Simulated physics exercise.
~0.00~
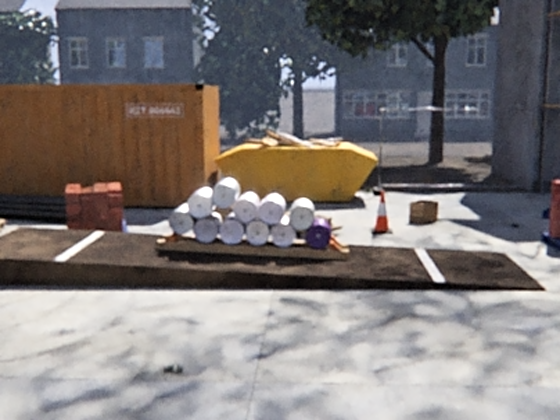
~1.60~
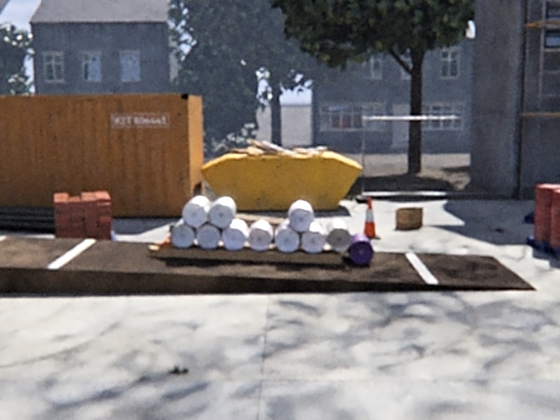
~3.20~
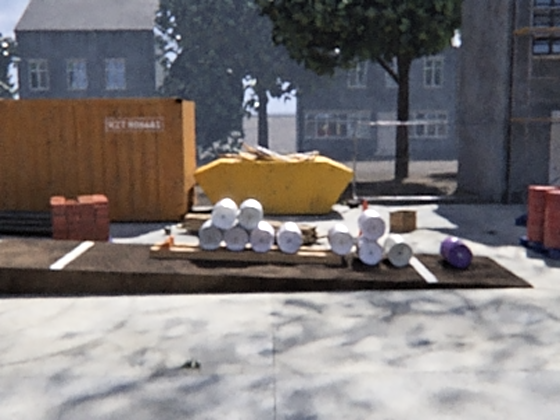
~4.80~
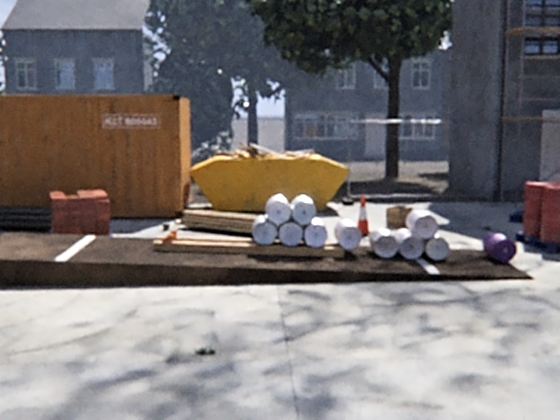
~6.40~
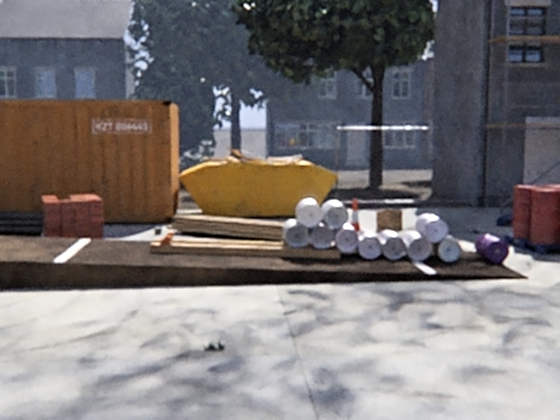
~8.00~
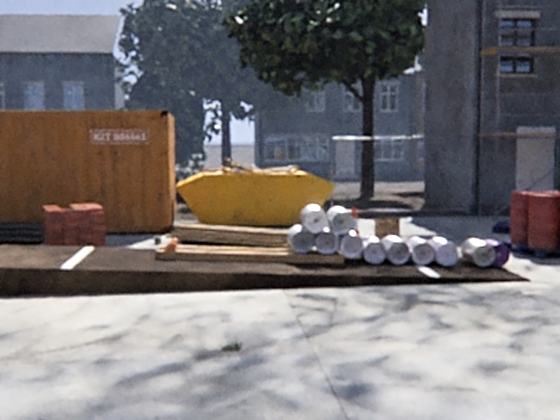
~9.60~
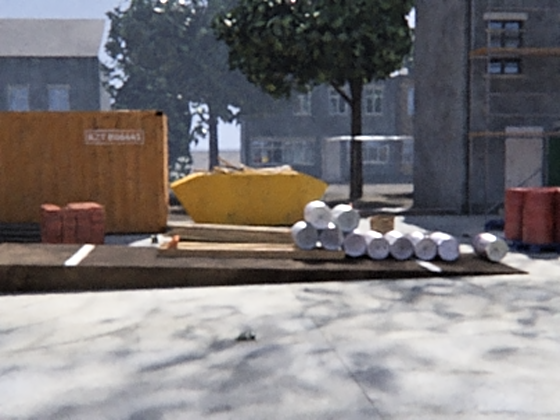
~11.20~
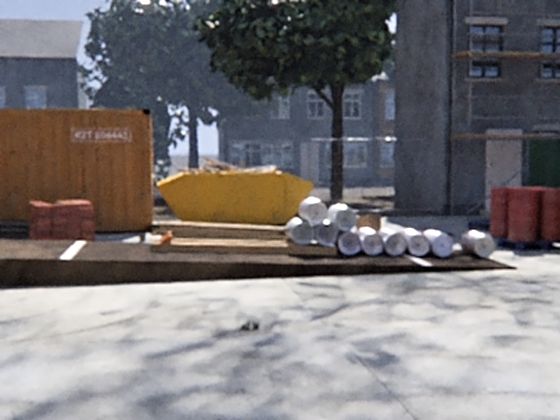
A purple keg rolls right off the timbers past a white line, white ones following.
